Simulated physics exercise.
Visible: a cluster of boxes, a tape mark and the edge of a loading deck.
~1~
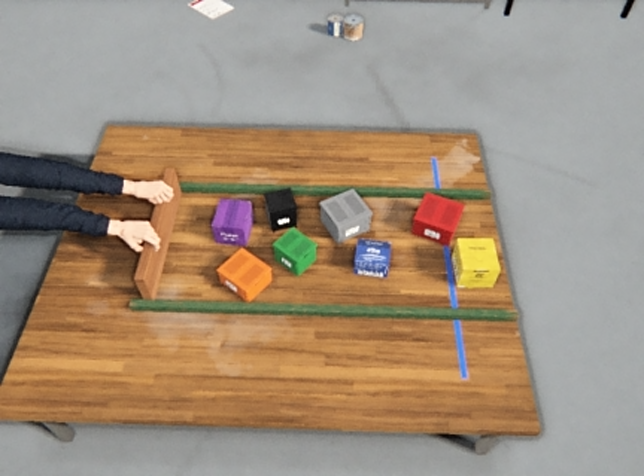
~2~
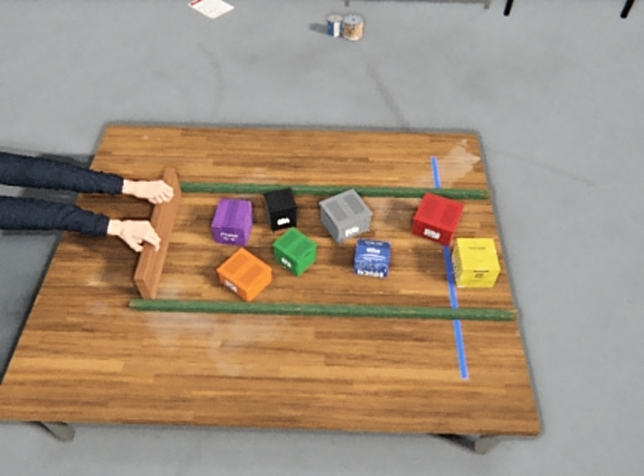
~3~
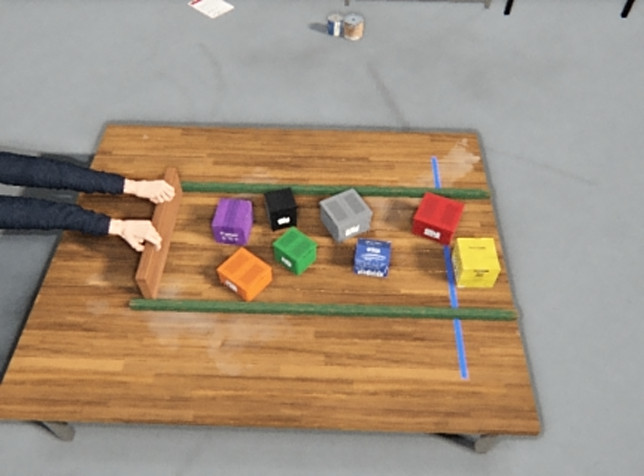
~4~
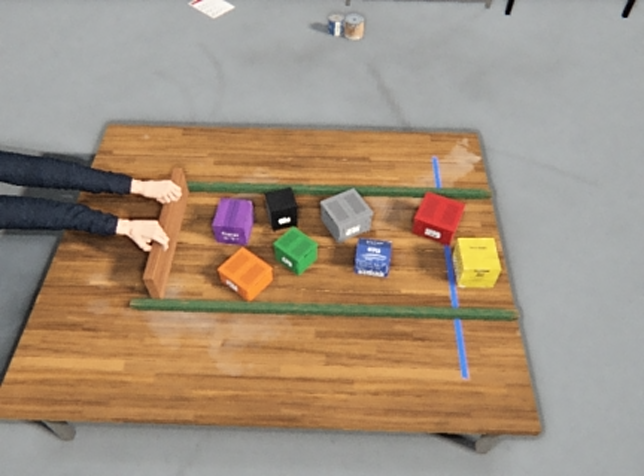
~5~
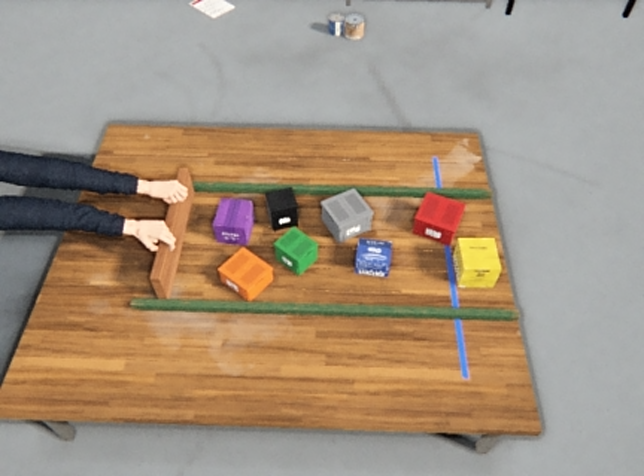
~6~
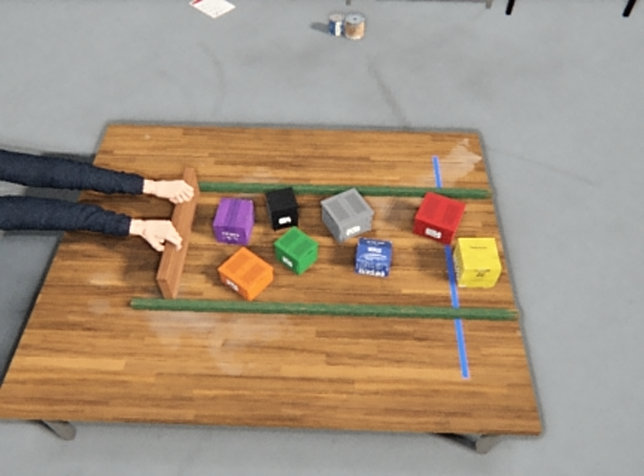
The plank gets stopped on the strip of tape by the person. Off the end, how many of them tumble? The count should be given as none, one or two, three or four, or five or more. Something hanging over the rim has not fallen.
Final count: Three or four.
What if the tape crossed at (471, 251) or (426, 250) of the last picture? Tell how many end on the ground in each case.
Counts per try: 6; 3.
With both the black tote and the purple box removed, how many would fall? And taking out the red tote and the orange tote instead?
That makes 2 fallen, then 2 fallen in the other try.
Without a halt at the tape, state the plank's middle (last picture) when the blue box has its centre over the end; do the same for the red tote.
With the blue box it sits around (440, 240), with the red tote around (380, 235).
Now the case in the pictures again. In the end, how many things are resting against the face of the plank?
Result: 2 in all.
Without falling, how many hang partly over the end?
2 overhanging.
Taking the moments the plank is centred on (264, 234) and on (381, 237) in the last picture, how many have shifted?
5 and 8.
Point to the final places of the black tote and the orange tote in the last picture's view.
The black tote at (492, 214), the orange tote at (482, 284).
Soon after, none off yet; yellow box at rest near (476, 263); red tote at rest near (439, 219); blue box at rest near (374, 257).
After that, none off yet; yellow box at rest near (476, 263); red tote displaced a little near (452, 220); blue box displaced about its own width near (408, 262).
And then, none off yet; yellow box displaced about its own width near (500, 262); red tote tilting a little near (517, 222); blue box displaced well along near (466, 276).
In the end, the number that fall off is three or four; gone, grey tote, blue box, red tote and yellow box.
